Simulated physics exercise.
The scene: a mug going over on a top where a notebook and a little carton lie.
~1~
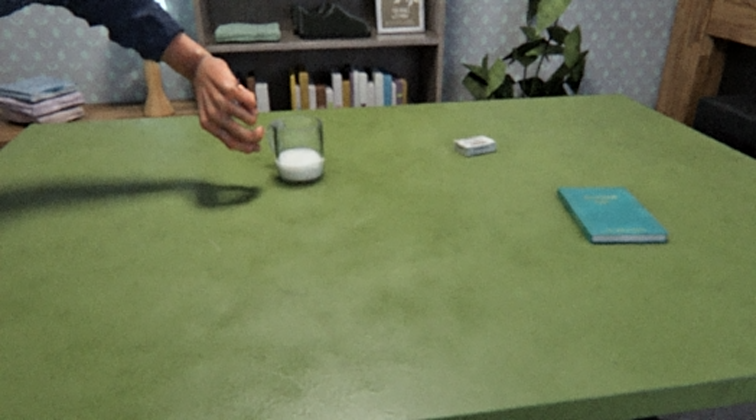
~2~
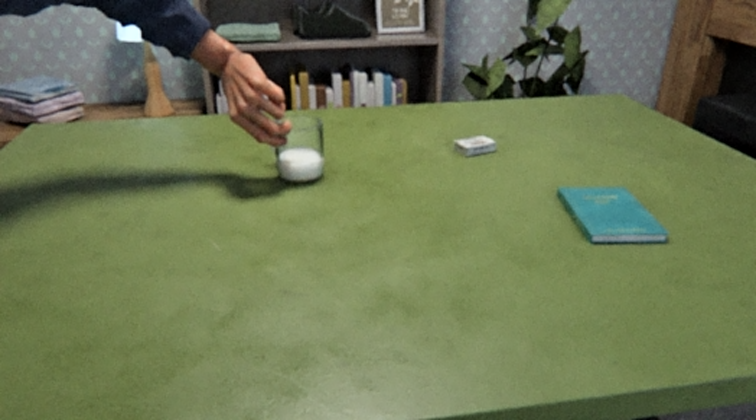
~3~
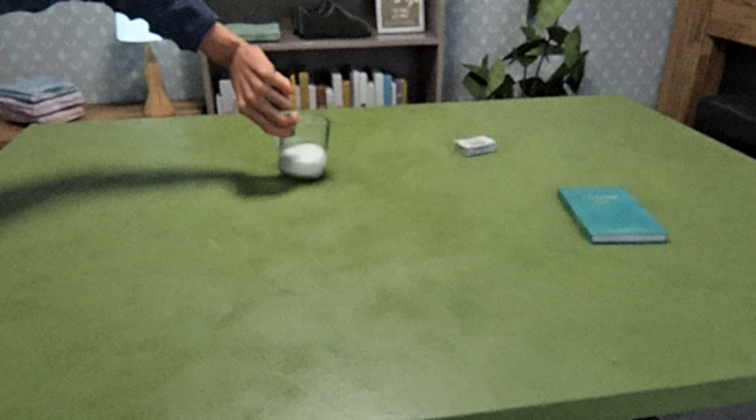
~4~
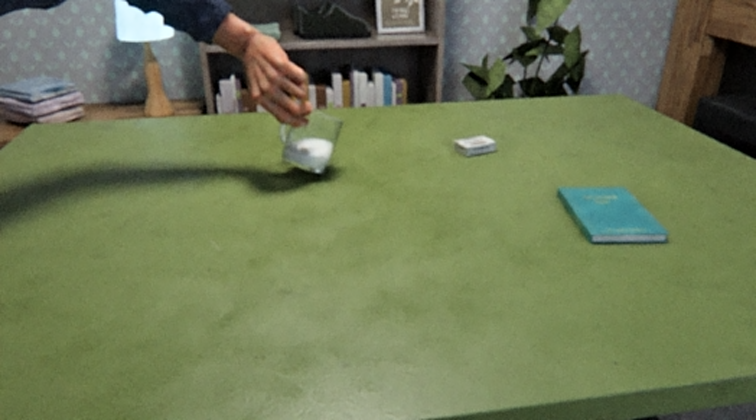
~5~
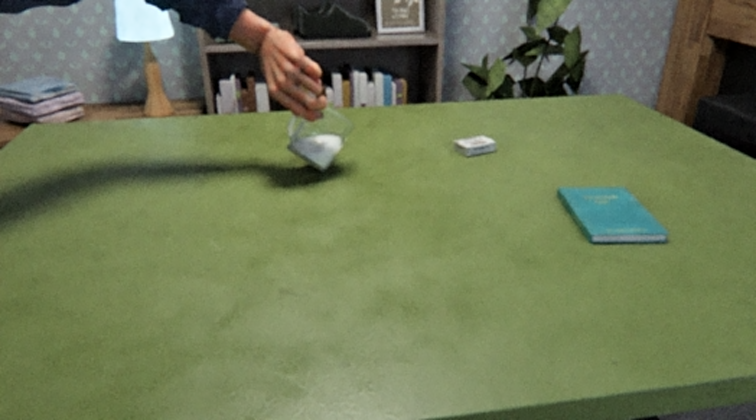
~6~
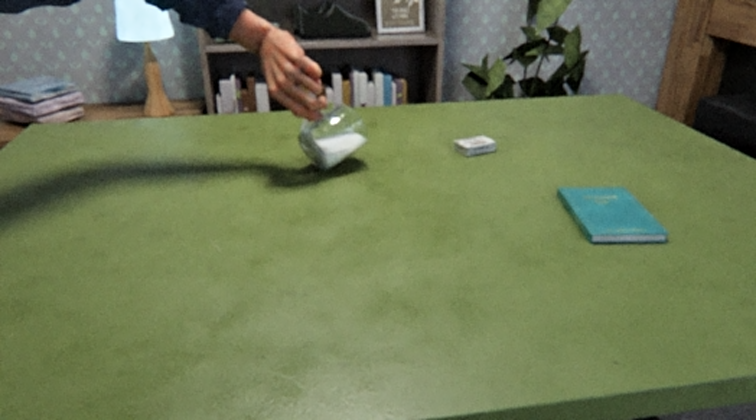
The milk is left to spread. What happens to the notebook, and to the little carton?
The notebook remains untouched and the little carton ends up in the puddle.
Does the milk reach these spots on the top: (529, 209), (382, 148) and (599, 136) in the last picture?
In turn: Dry, wet, untouched.
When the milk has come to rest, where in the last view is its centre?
Near (457, 132).
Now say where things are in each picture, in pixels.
It stands upright; mug (299, 147) about a third full; notebook (610, 209); little carton (475, 141), in the first frame.
The hand pushes it; mug about a third full, surface at (300, 158), in the second frame.
The hand pushes it; mug (304, 143) about a third full; little carton (475, 141), in the third frame.
The hand pushes it; mug (312, 138) tipped 25°; notebook (610, 209), in the fourth frame.
The hand pushes it; mug (321, 136) tipped 40°, in the fifth frame.
It is falling; mug (334, 137) tipped 70°; notebook (610, 209); little carton (475, 141), in the sixth frame.
Soon after, the puddle covers about as much as a plate; the notebook is dry; the little carton is wet.
Later, the puddle covers about as much as a tray; the notebook is dry; the little carton is wet.
In the end, the puddle covers about as much as a tray; the notebook is dry; the little carton is wet.
